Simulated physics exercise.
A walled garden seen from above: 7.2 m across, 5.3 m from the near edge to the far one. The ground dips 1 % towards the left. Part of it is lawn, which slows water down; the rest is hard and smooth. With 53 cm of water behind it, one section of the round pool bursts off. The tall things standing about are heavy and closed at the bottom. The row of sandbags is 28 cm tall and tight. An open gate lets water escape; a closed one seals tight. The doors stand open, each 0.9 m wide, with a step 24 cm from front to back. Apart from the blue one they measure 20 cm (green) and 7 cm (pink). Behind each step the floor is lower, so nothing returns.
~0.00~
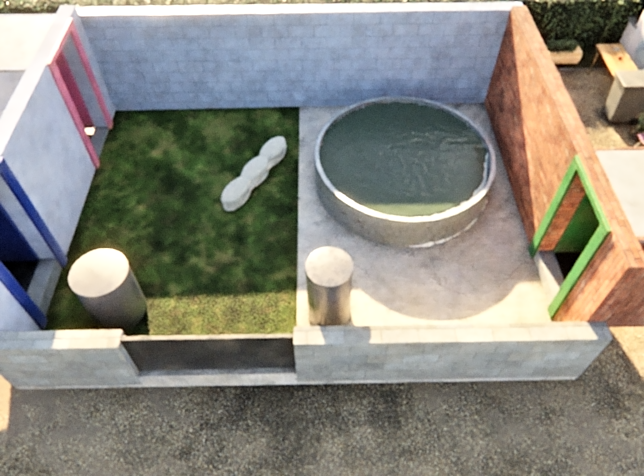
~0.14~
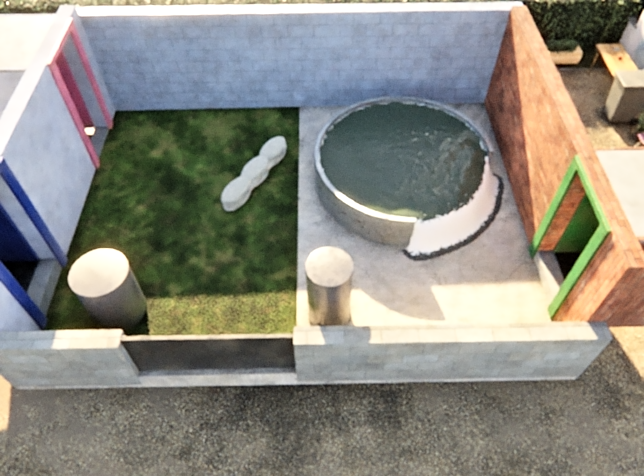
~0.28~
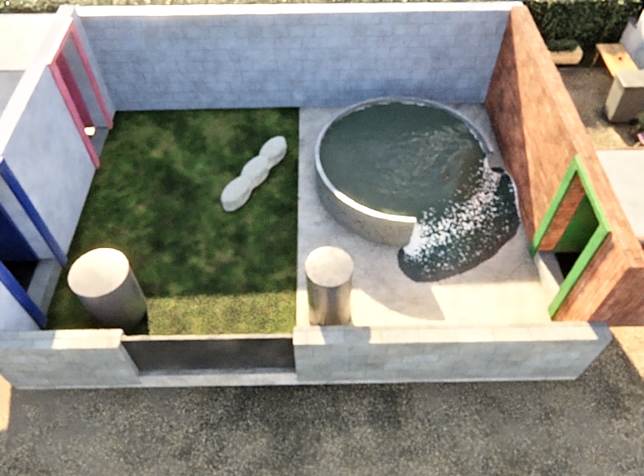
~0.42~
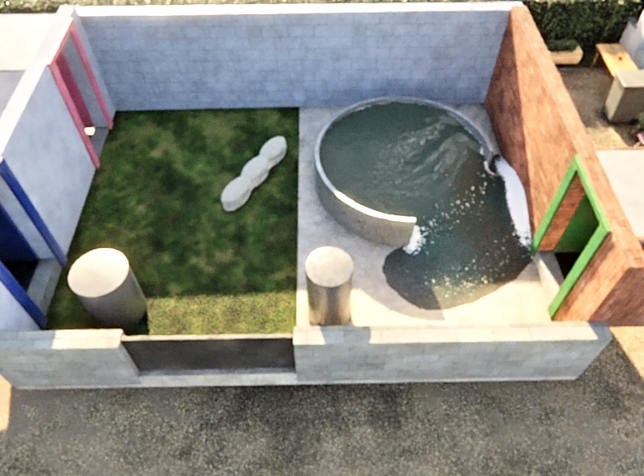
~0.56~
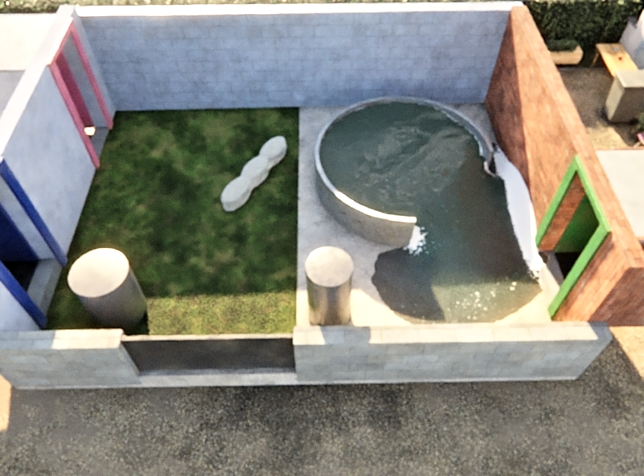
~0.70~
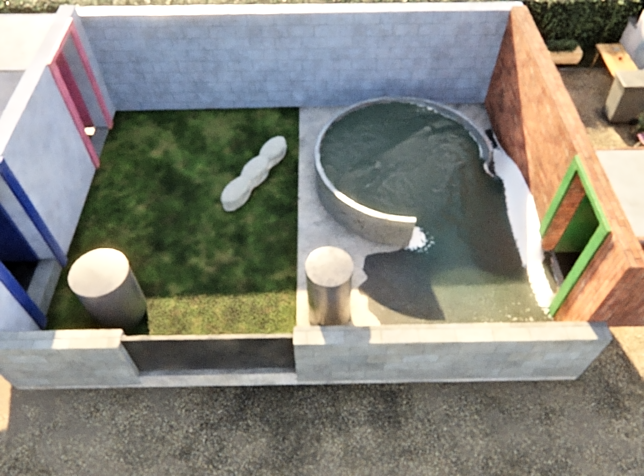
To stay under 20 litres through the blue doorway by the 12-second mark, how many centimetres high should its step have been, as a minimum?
Close to 8 cm is just enough.
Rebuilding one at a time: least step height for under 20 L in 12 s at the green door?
About 29 cm at green.
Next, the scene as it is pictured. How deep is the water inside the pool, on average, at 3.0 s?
Roughly 22 cm on average.
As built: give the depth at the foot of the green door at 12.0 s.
About 7.5 cm.
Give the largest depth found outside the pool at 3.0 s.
Roughly 41 cm.
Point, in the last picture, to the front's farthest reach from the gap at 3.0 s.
At about (191, 359).
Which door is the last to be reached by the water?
The pink one.
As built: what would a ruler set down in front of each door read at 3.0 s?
Depths in cm: Green 33, pink 0, blue 0.
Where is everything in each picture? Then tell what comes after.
Still water, 53 cm deep, in the round pool at (404, 156); the blue door at (24, 252) is dry, in the first frame.
The gap is at (471, 214), the front 0.3 m out at (424, 256); the back of the round pool holds 53 cm, in the second frame.
The gap is at (470, 216), the front 0.7 m out at (439, 275); the back of the round pool holds 53 cm, in the third frame.
Water pours out at (470, 217) and has run 1.2 m, to (453, 303); about 8 cm deep outside, 53 cm at the back, in the fourth frame.
The gap is at (470, 217), the front 1.6 m out at a hidden place; the back of the round pool holds 53 cm, in the fifth frame.
Water pours out at (470, 217) and has run 2.0 m, to a hidden place; about 6 cm deep outside, 53 cm at the back; the blue door at (24, 252), 6.5 m from the gap, is still 4.8 m from the nearest water, in the sixth frame.
After 1.4 s water covers 20 % of the floor, deepest (52 cm) near (551, 351); it has not reached the blue door.
After 3.0 s water covers 40 % of the floor, deepest (41 cm) near (349, 320); it has not reached the blue door.
After 12.0 s water covers 95 % of the floor, deepest (13 cm) near (90, 187); 10 cm at the blue door, 0 litres in over its 25 cm step.
At the blue door as built, the water arrived by 5.2 s and peaked near 11 cm at 10.4 s.
With a step of 7 cm, 30 litres would have come in within the 12 s; with 9.5 cm, 6 litres. So under 20 litres takes about 8 cm.
